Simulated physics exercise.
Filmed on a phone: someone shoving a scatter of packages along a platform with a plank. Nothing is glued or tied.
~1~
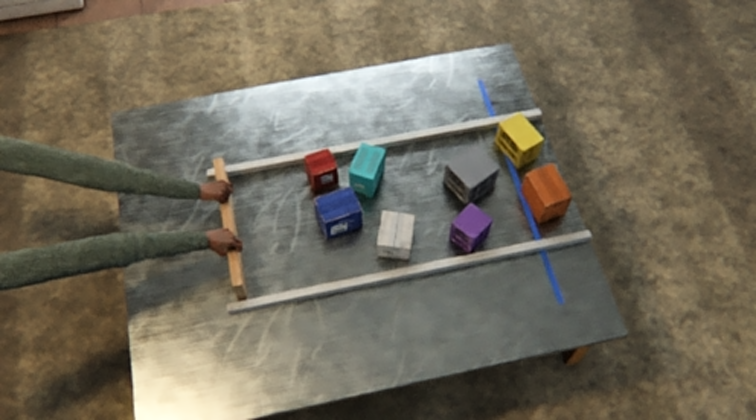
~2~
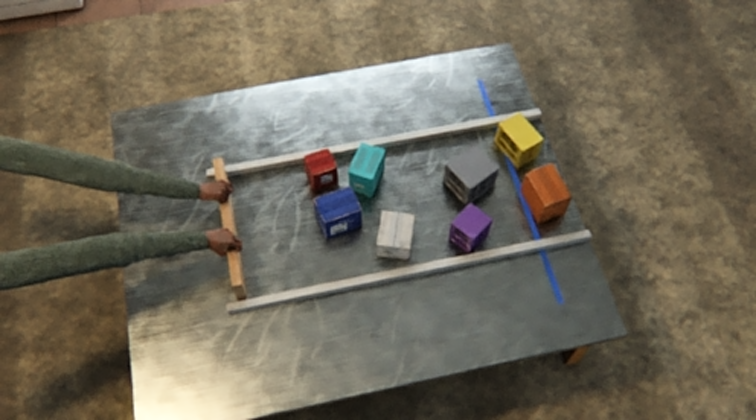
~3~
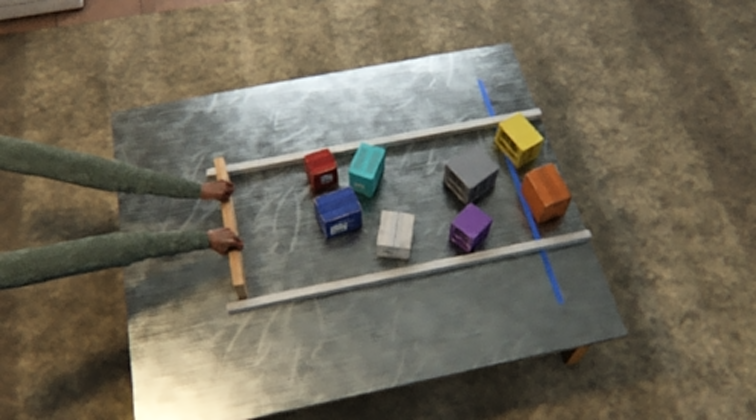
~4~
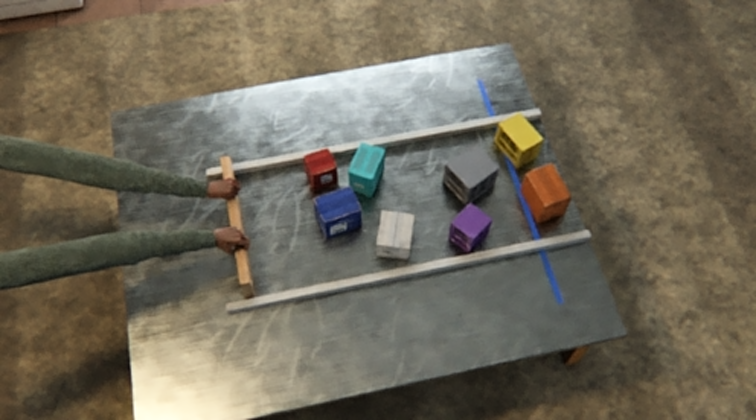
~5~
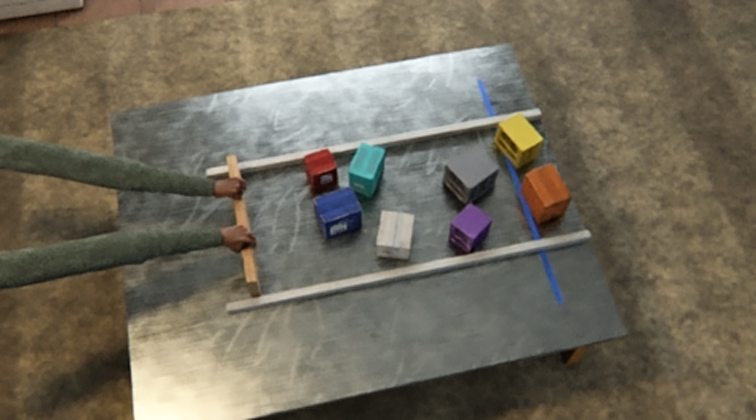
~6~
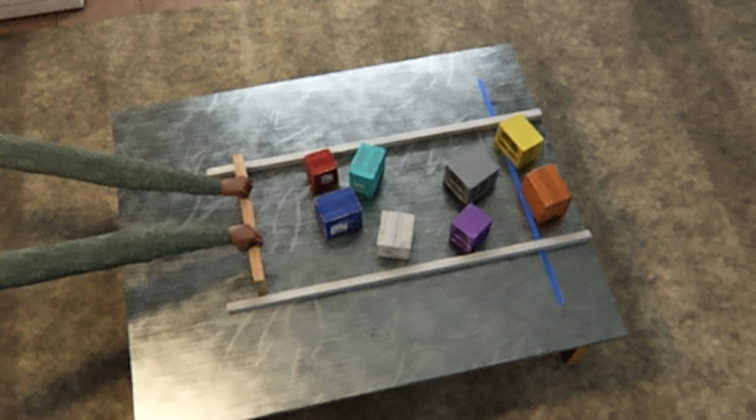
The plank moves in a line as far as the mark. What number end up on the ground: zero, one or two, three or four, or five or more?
The number that fall off is three or four.
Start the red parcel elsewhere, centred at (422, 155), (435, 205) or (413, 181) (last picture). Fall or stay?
In that order, it does not fall; drops off; remains up.
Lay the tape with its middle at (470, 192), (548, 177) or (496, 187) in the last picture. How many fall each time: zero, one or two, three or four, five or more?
The falls would be zero; more than four; one to two.
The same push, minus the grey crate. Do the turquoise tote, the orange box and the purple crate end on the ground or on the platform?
The turquoise tote survives, the orange box goes over, the purple crate goes over.
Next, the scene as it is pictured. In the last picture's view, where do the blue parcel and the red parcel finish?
First (540, 178), then (515, 128).
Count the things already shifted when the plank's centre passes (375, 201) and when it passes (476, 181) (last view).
By then 4, and 8.
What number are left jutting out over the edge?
That would be 0.
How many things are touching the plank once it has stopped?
It touches 4.
A little later, none off yet; orange box at rest near (546, 194); yellow crate at rest near (519, 140); grey crate at rest near (471, 174).
Next, none off yet; orange box at rest near (546, 194); yellow crate at rest near (519, 140); grey crate shifted about its own width near (497, 175).
When it is over, the number that fall off is three or four; down, purple crate, grey crate, yellow crate and orange box.
